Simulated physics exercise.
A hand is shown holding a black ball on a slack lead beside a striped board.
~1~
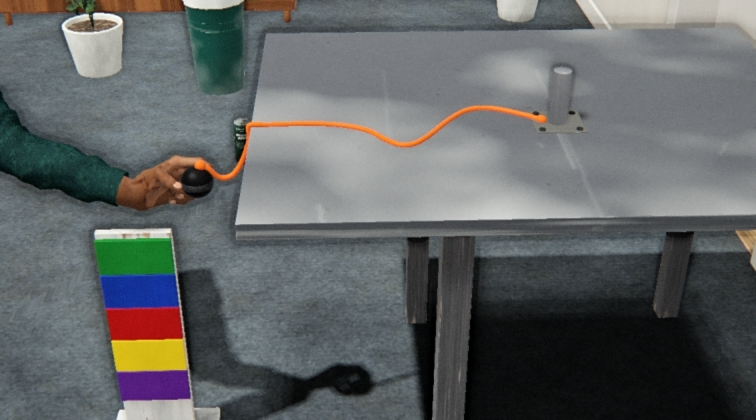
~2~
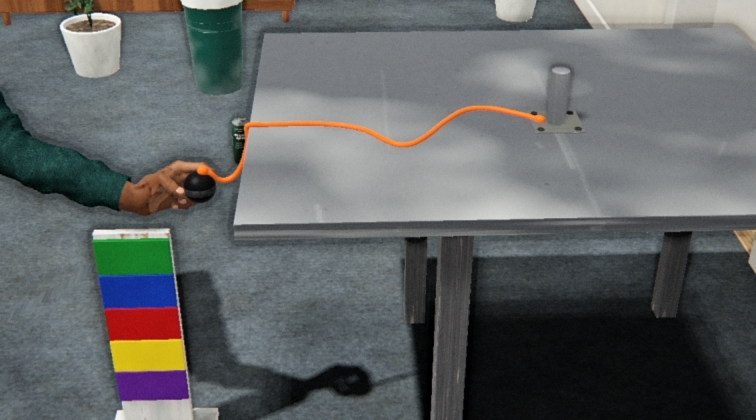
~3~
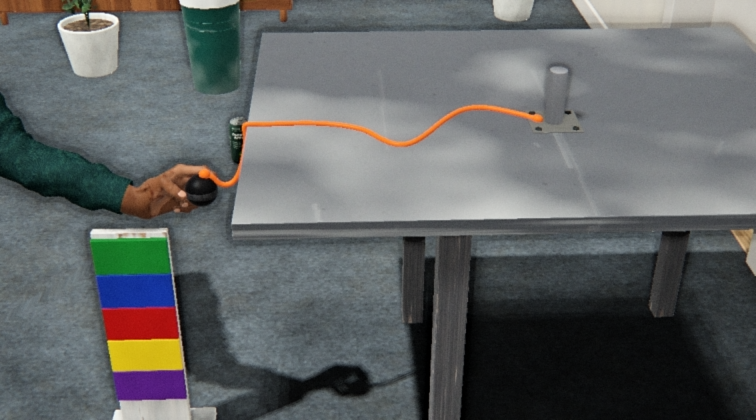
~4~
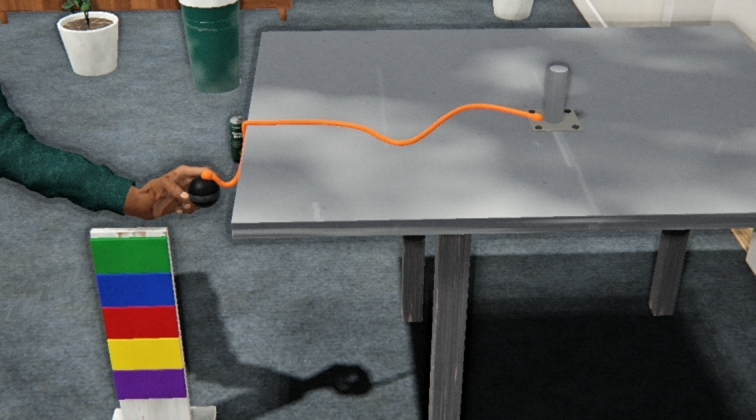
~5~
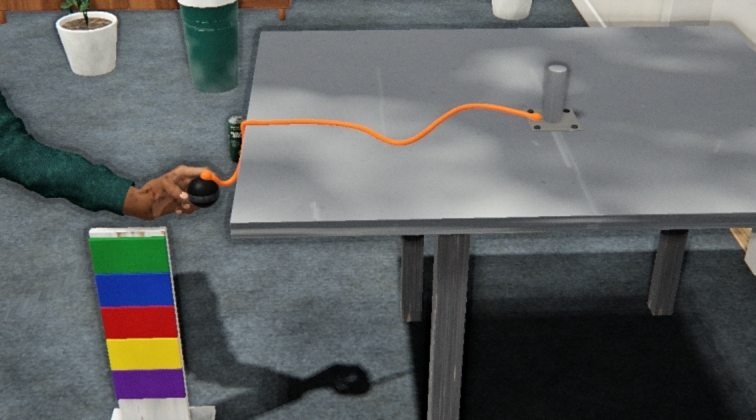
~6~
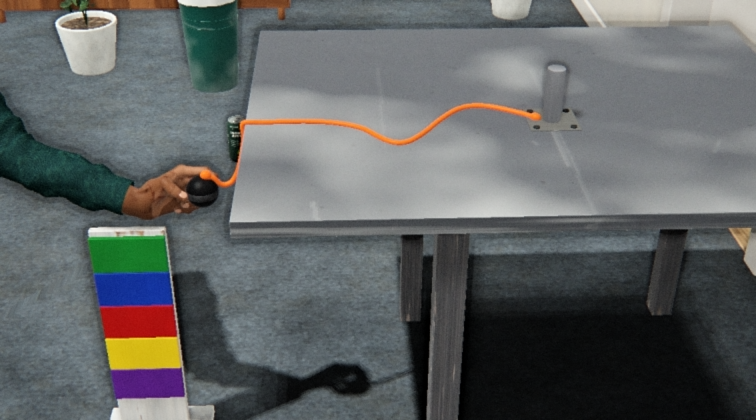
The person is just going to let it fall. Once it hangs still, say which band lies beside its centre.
It is the blue band.
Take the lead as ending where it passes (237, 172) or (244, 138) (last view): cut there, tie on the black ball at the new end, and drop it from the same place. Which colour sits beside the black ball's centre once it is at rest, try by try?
In order, the results are green and higher than all five.
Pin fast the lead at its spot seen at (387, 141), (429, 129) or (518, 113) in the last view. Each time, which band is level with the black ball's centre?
Result per try, in sequence: Green / green / blue.
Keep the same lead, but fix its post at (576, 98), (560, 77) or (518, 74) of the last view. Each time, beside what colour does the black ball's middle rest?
Answer, in order: Green, green, blue.
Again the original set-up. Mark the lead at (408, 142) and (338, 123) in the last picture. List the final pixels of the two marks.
Final positions are (359, 129) and (272, 132), in that order.
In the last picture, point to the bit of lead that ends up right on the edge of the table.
It's the point at about (310, 122).
A little later, ball near (278, 285); level with blue.
Next, ball near (234, 286); level with blue.
When it is over, ball near (250, 288); level with blue. Its centre hangs level with the blue band.
